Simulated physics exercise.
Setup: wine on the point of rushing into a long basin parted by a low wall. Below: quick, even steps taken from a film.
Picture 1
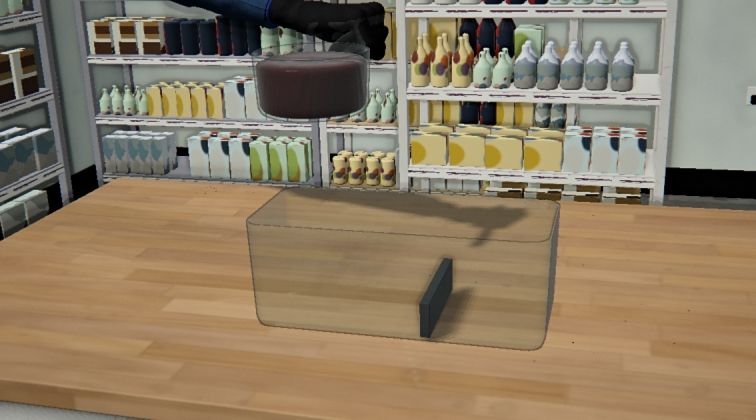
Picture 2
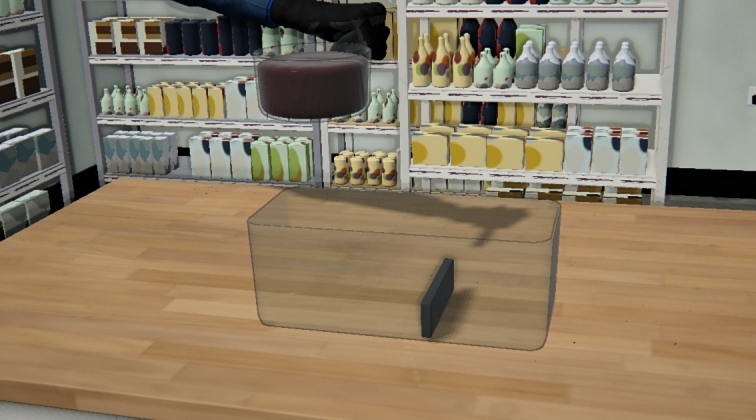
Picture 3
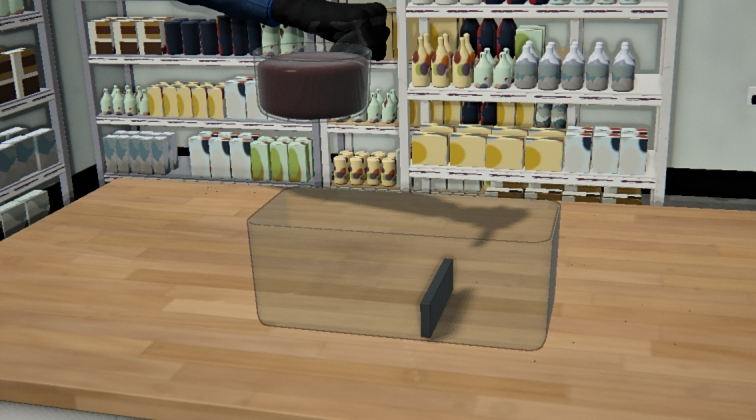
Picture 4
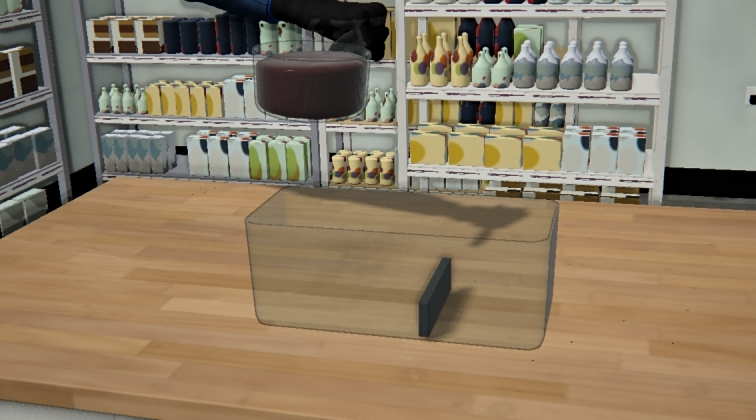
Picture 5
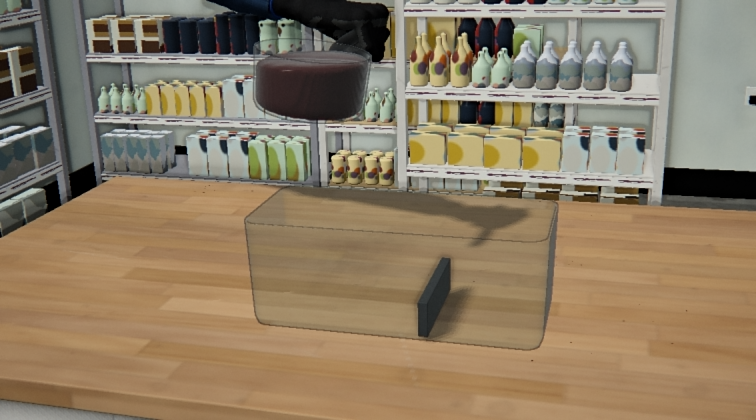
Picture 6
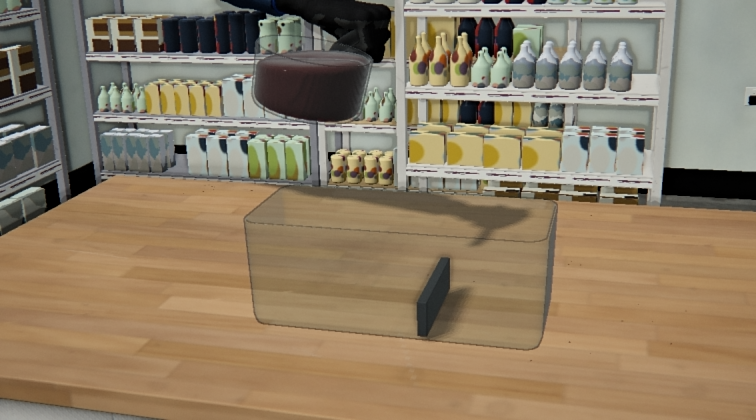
A glass container of dark red wine, held by a dark-gloved hand above a clear basin with a low divider on a wooden counter, stayed nearly level, then tilted slightly to the right.
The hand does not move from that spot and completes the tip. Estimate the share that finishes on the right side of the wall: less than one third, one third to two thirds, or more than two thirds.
The right side ends up with one third to two thirds.
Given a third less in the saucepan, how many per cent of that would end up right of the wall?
About 25 parts in a hundred, give or take.
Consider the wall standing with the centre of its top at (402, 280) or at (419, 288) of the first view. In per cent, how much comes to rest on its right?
About 80 % for the first and about 65 % for the second.
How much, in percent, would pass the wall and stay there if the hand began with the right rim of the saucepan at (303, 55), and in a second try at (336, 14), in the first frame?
5 %, 20 %.
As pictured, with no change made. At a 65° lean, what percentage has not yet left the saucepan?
About 50 per cent.
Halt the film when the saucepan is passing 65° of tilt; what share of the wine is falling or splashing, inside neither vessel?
It's close to 30 %.
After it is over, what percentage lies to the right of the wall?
I'd estimate around 50 per cent.
A moment on, the saucepan is tipped part way and 48 per cent is still to pour, 7 is left of the wall and 14 right of it.
Next, the saucepan is tipped right over and 6 per cent is still to pour, 35 is left of the wall and 51 right of it.
Then the saucepan is tipped right over and 0 per cent is still to pour, 47 is left of the wall and 52 right of it.
Later the saucepan is tipped right over and 0 per cent is still to pour, 47 is left of the wall and 52 right of it.
In the end 47 per cent lies left of the wall, 52 right of it and 1 outside.
